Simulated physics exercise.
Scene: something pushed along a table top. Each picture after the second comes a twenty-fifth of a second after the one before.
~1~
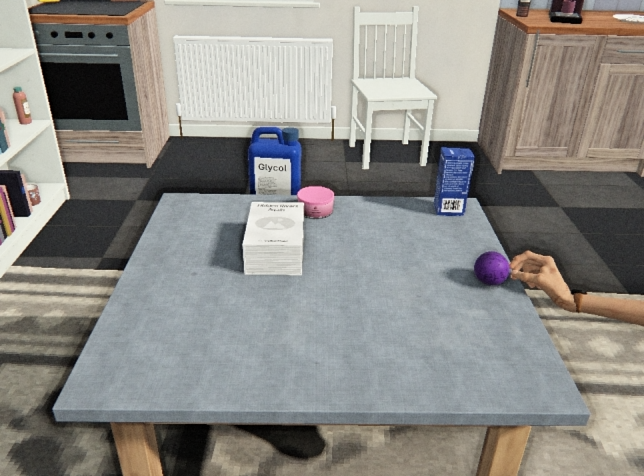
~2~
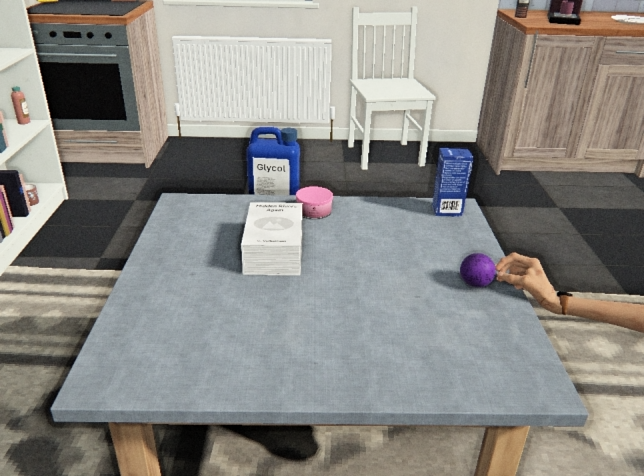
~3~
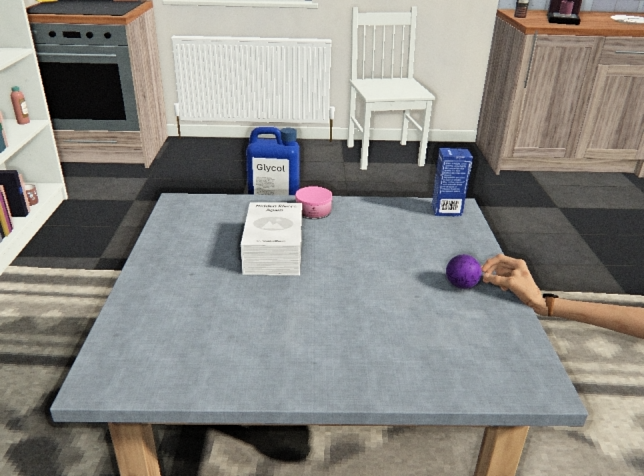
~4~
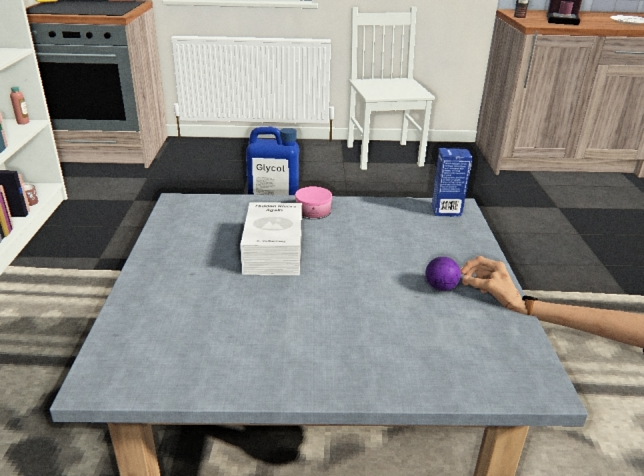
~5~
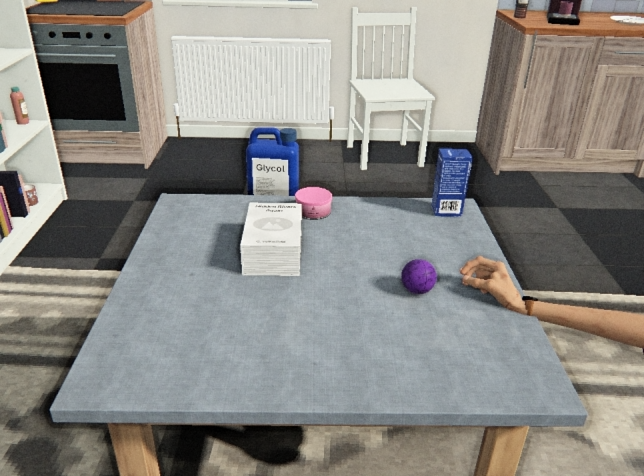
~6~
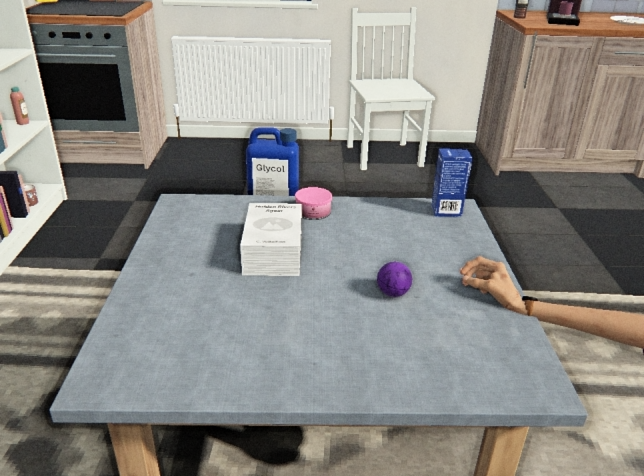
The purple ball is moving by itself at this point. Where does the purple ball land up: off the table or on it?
Well, in the end it leaves the table.
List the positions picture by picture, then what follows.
In the first picture, under the hand; purple ball (492, 269).
In the second picture, under the hand; purple ball (478, 270).
In the third picture, under the hand; purple ball (463, 272).
In the fourth picture, purple ball (443, 274).
In the fifth picture, purple ball (419, 277) moved about its own width.
In the sixth picture, purple ball (395, 279) moved about its own width.
Then, 0.30 s later than the last frame, purple ball moved well along near (207, 299).
Then, 0.70 s later than the last frame, purple ball now off the table.
When it is over, off the table, purple ball.
